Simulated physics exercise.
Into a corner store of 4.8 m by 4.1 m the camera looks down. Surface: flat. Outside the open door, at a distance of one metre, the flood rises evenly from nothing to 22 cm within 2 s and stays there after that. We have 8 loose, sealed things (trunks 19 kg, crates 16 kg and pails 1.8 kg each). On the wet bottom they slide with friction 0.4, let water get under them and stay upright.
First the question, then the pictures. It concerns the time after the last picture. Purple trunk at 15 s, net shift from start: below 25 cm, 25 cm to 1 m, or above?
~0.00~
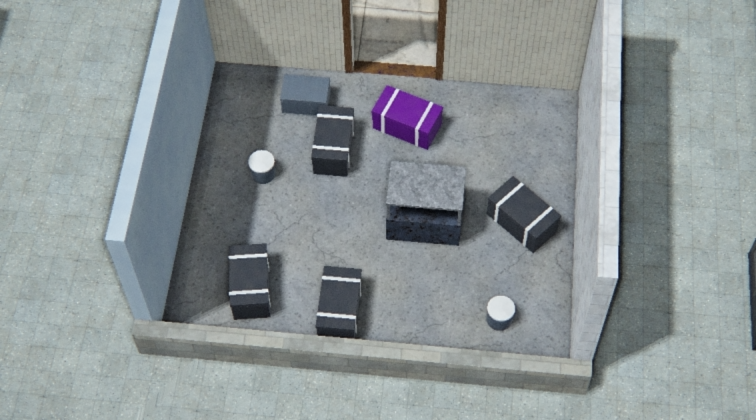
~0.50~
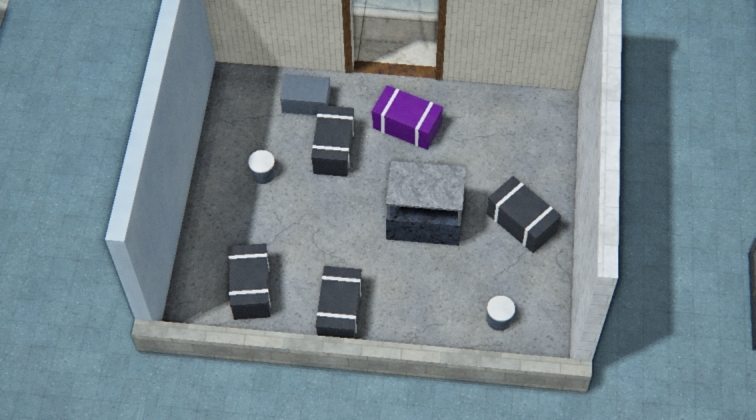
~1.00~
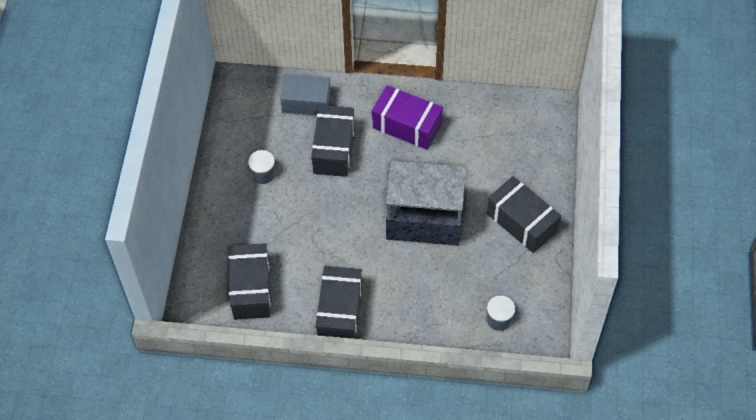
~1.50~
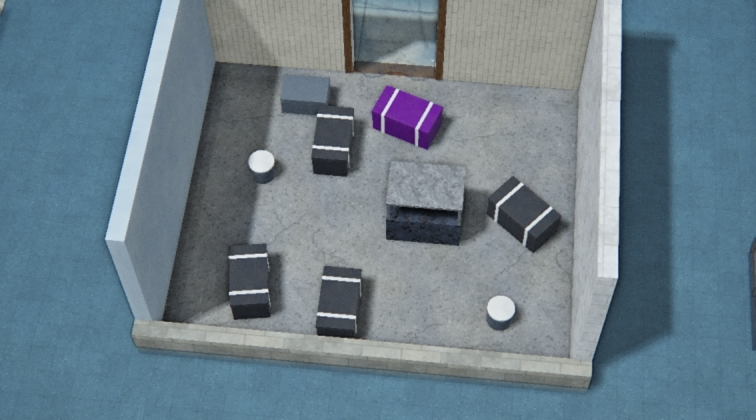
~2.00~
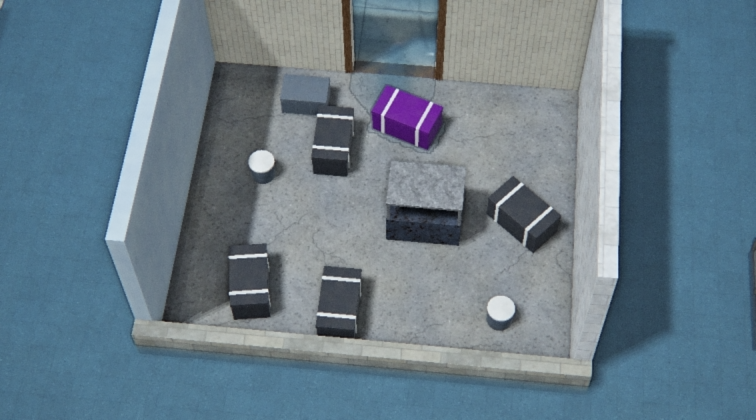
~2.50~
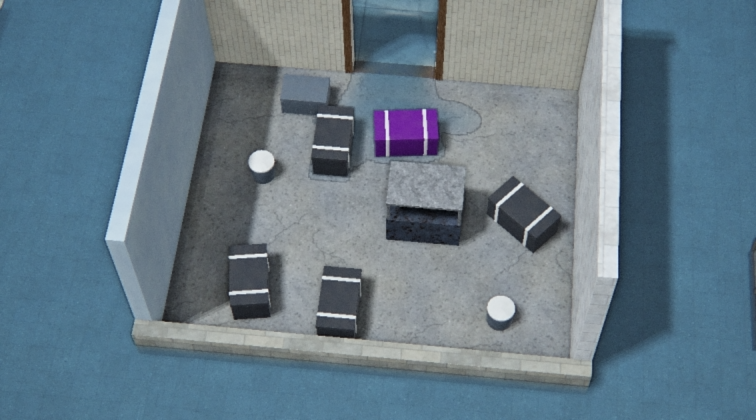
Above 1 m.
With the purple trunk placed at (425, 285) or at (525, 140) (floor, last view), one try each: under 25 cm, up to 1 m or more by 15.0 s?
So, one try each: It budges a bit the first time and budges a bit the second.
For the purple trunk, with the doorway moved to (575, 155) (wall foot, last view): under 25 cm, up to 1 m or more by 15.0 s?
Purple trunk: Long trip.
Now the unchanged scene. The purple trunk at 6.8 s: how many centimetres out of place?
I'd put it at around 80 cm.
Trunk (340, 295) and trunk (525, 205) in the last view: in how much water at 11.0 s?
I'd put it at 8 cm and 9 cm respectively.
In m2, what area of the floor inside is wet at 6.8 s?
I'd estimate close to 18 m2.
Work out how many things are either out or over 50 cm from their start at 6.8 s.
The number comes to 5.
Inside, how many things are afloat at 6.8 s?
At that time, 3.
After 3.5 s the purple trunk is near (410, 167), 0.9 m from its start, aground; 0 afloat.
After 6.8 s the purple trunk is near (410, 166), 0.9 m from its start, afloat; 3 afloat.
After 11.0 s the purple trunk is near (404, 164), 0.9 m from its start, afloat; 7 afloat.
After 15.0 s the purple trunk is near (211, 252), 3.2 m from its start, afloat; 8 afloat.
